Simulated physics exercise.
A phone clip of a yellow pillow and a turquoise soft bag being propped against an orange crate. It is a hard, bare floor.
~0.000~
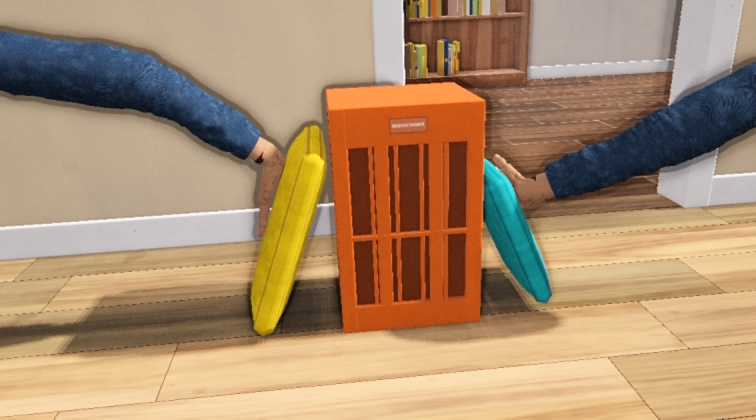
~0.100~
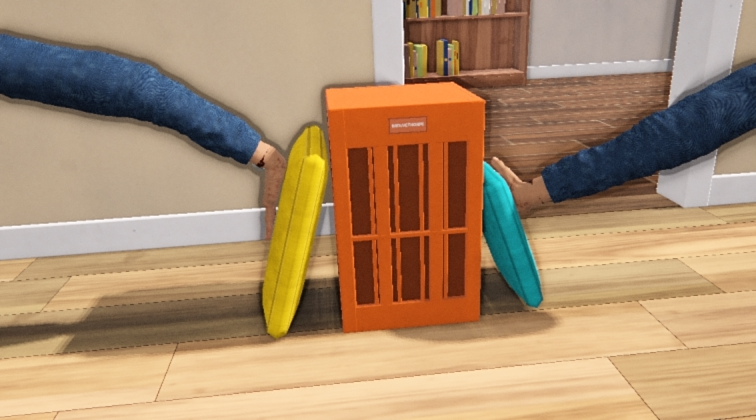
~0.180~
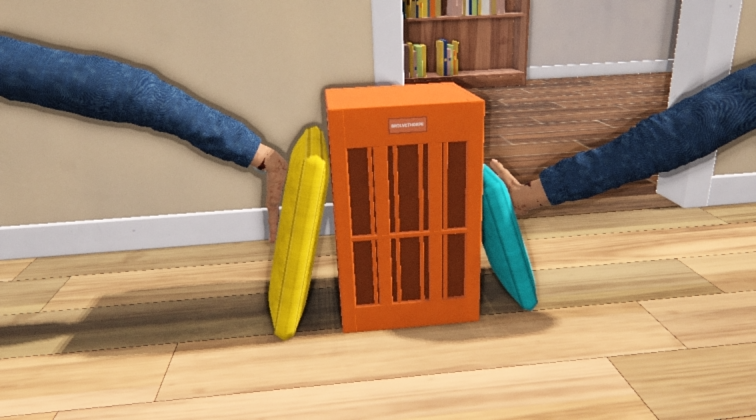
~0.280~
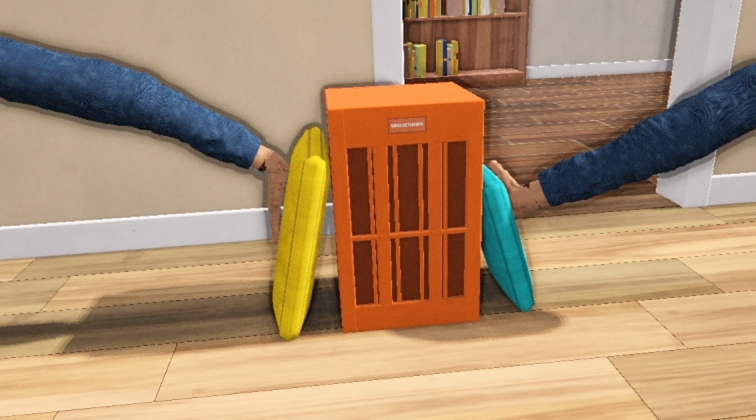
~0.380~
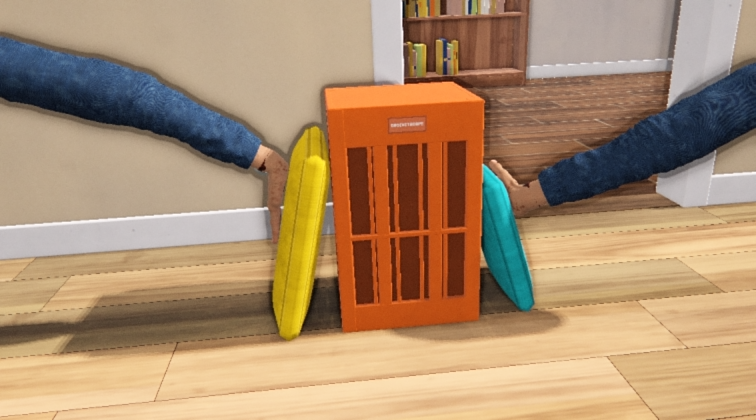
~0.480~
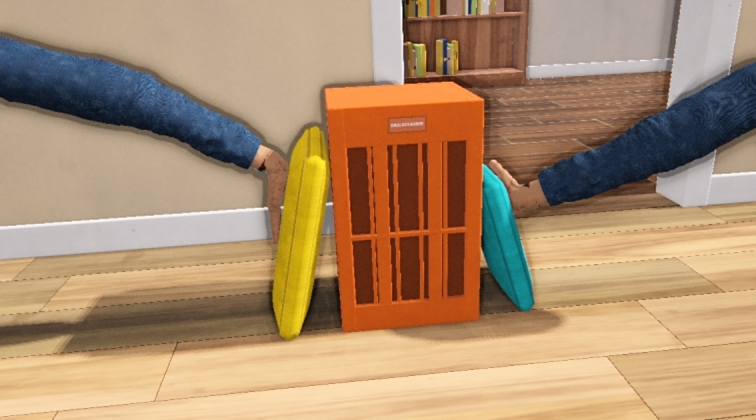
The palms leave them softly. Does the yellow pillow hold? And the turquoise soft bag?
As it turns out, the yellow pillow remains propped up; the turquoise soft bag keeps leaning.
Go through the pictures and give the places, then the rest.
In the first frame, pillow foot (264, 331), head (315, 160); soft bag foot (544, 299), head (495, 184).
In the second frame, pillow foot (278, 333); soft bag foot (535, 303).
In the third frame, pillow foot (285, 335); soft bag foot (530, 306).
In the fourth frame, pillow foot (290, 336); soft bag foot (526, 307).
In the fifth frame, pillow foot (290, 336); soft bag foot (526, 307).
In the sixth frame, pillow foot (290, 336), head (316, 162), almost upright; soft bag foot (526, 307), head (491, 187), almost upright.
After 0.72 s, pillow leaning near (302, 228); soft bag leaning near (491, 234).
After 1.12 s, pillow leaning near (303, 228); soft bag leaning near (492, 233).
At rest, pillow leaning near (303, 228); soft bag leaning near (493, 233). The yellow pillow keeps leaning and the turquoise soft bag holds its lean.
